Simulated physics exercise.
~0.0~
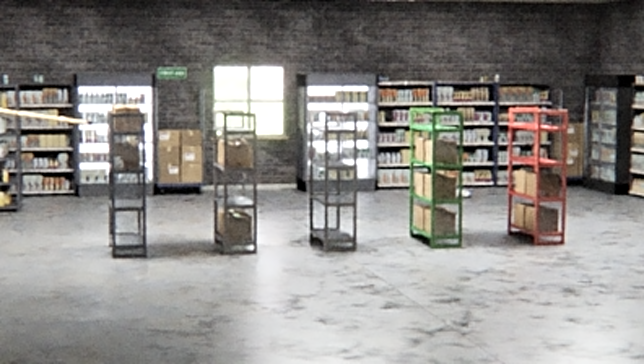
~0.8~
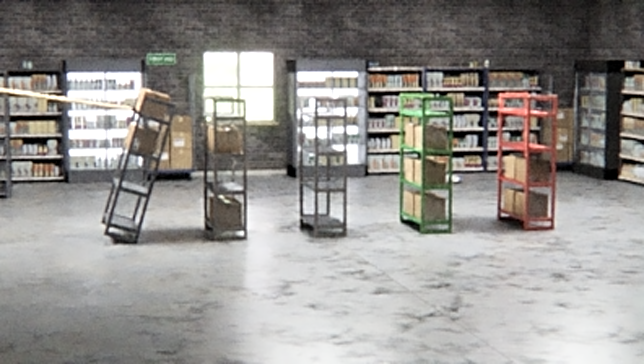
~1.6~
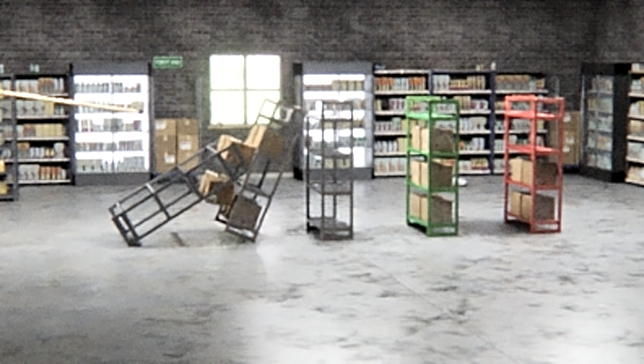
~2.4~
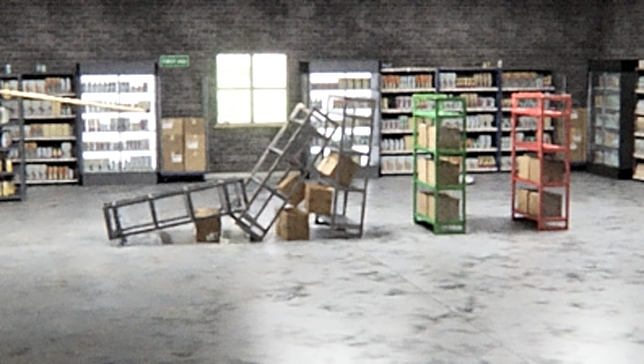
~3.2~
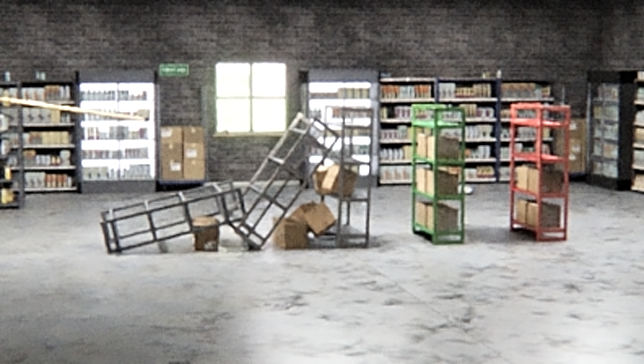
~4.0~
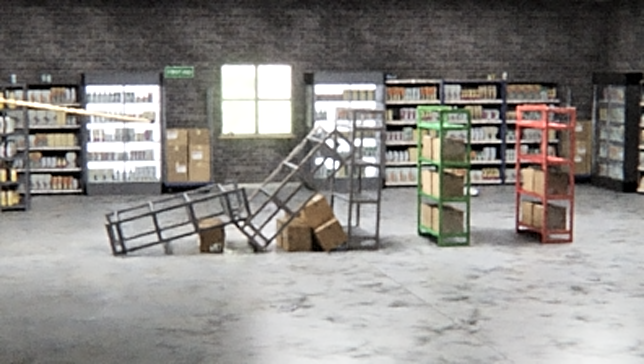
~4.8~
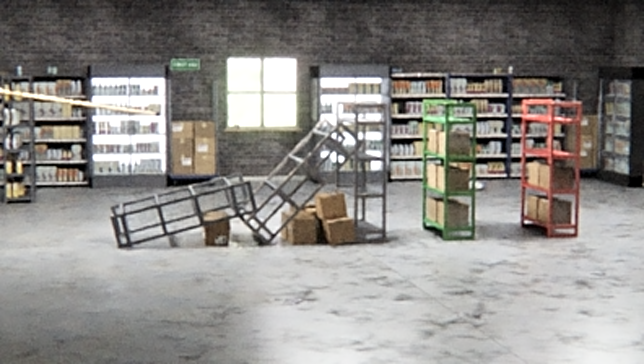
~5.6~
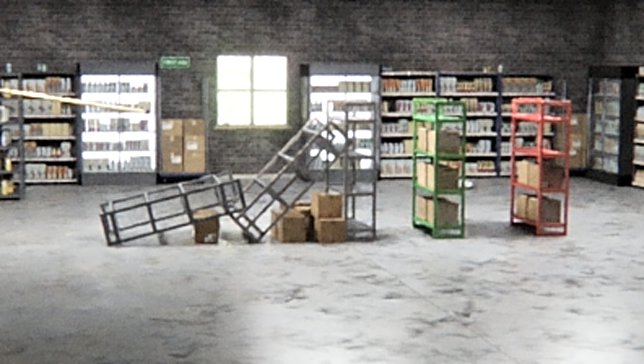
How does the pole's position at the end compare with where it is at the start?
At the start the pole's tip is just left of the upright first rack, and by the end the pole reaches farther to the right, over the spot where that rack was standing.
The clip opens on five open racks standing in a row on a grey floor, the last two green and red, with a pale pole reaching in from the left. The pole moves right and the first rack tips over toward its neighbour. It knocks the second rack into a lean against the third, and cartons slide out and tumble to the floor. The first rack settles almost flat, while the second stays propped at a slant. At the end the third rack still stands beside a heap of cartons, and the green and red racks remain upright and untouched.
